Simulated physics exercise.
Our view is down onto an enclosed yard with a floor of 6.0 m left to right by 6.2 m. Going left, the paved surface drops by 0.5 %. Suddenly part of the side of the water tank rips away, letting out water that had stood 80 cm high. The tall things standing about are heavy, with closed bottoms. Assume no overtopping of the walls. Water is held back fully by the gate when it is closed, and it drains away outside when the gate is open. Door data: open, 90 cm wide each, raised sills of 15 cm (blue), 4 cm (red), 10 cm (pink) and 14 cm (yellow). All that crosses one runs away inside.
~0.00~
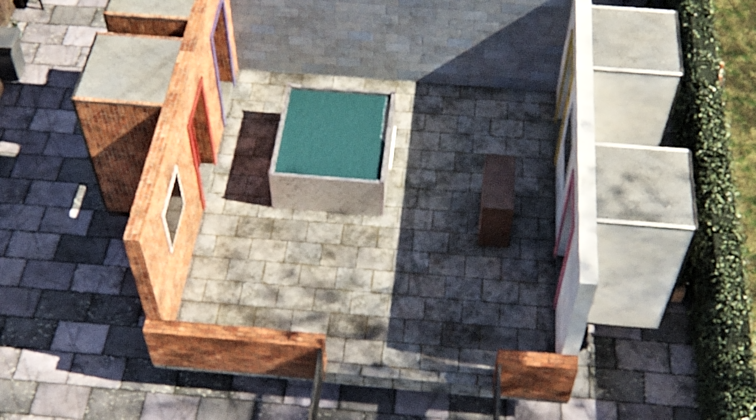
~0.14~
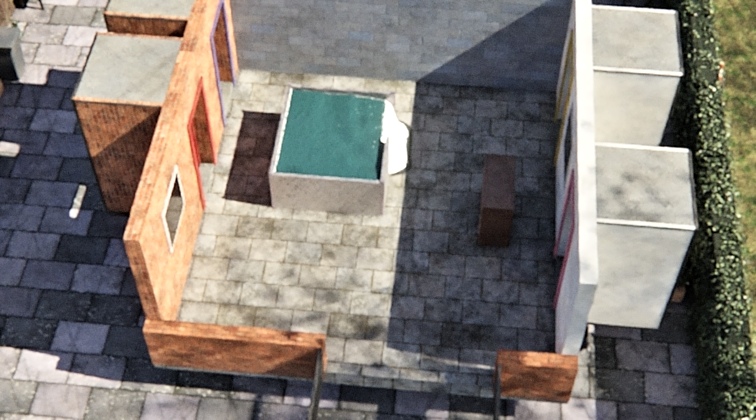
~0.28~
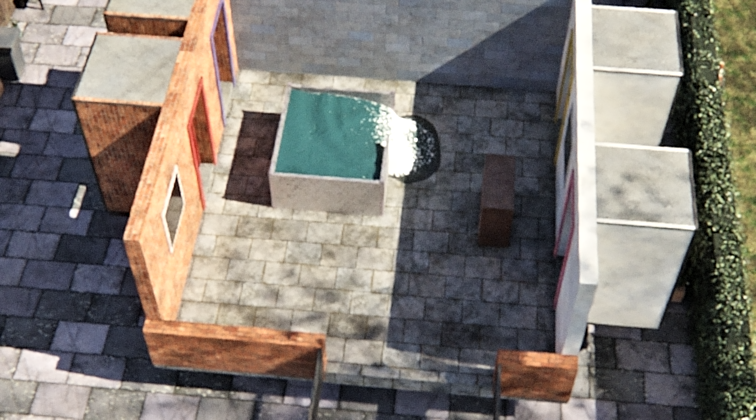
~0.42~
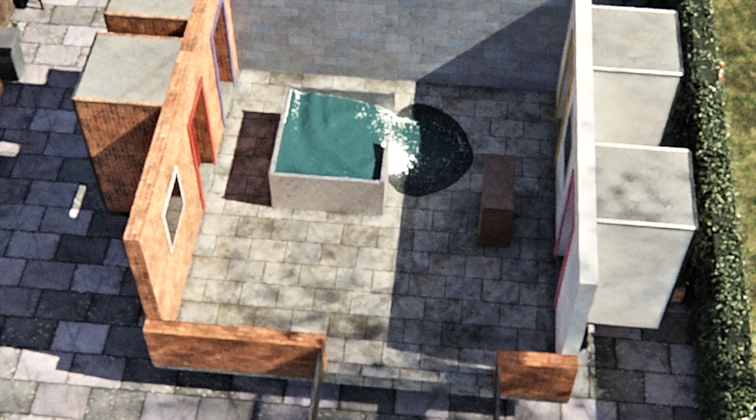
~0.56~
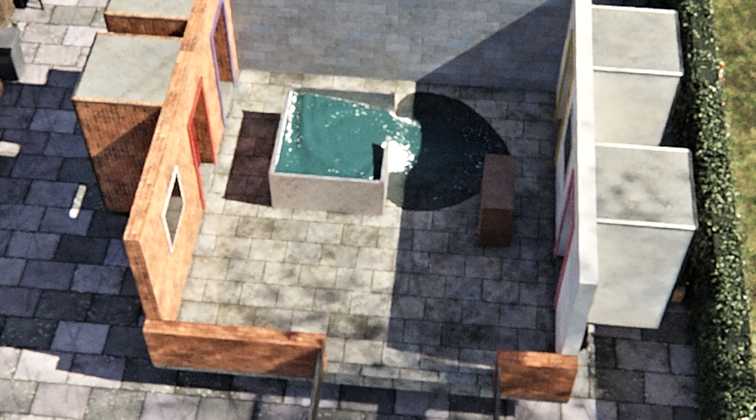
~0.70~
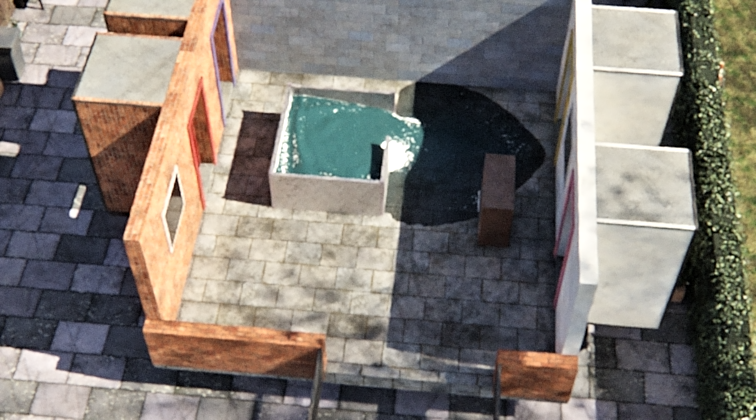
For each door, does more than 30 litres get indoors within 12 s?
One by one: At the blue door the limit will hold; at the red door the limit will hold; at the pink door the limit will hold; at the yellow door the limit will be broken.
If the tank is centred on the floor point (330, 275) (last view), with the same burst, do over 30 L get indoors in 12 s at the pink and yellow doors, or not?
Relative to the limit, pink is beyond it and yellow is within it.
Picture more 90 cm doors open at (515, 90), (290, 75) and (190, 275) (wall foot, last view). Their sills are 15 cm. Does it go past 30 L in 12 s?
First doorway gets there, second falls short, third falls short.
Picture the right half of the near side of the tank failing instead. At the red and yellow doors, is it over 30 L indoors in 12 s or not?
Measured against that limit, red comes out short of it and yellow comes out short of it.
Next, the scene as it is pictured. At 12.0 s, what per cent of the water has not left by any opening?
About 68 per cent.
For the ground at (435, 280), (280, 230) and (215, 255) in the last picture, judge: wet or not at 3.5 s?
Listed in turn: Swamped / spared so far / spared so far.
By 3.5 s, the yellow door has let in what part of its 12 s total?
About 85%.
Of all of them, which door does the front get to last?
Result: Red door.
After 1.4 s water covers 25 % of the floor and is deepest (48 cm) near (551, 99); blue door not reached, red door not reached, pink door not reached, yellow door 26 cm at the sill, 48 L in.
After 2.2 s water covers 35 % of the floor and is deepest (40 cm) near (541, 149); blue door not reached, red door not reached, pink door 4 cm at the sill, 0 L in, yellow door 38 cm at the sill, 152 L in.
After 3.5 s water covers 50 % of the floor and is deepest (27 cm) near (499, 192); blue door not reached, red door not reached, pink door 6 cm at the sill, 0 L in, yellow door 22 cm at the sill, 262 L in.
After 7.0 s water covers 75 % of the floor and is deepest (16 cm) near (239, 70); blue door 11 cm at the sill, 0 L in, red door not reached, pink door 9 cm at the sill, 0 L in, yellow door 14 cm at the sill, 311 L in.
After 12.0 s water covers 95 % of the floor and is deepest (13 cm) near (193, 347); blue door 8 cm at the sill, 0 L in, red door 4 cm at the sill, 0 L in, pink door 4 cm at the sill, 0 L in, yellow door 7 cm at the sill, 312 L in.
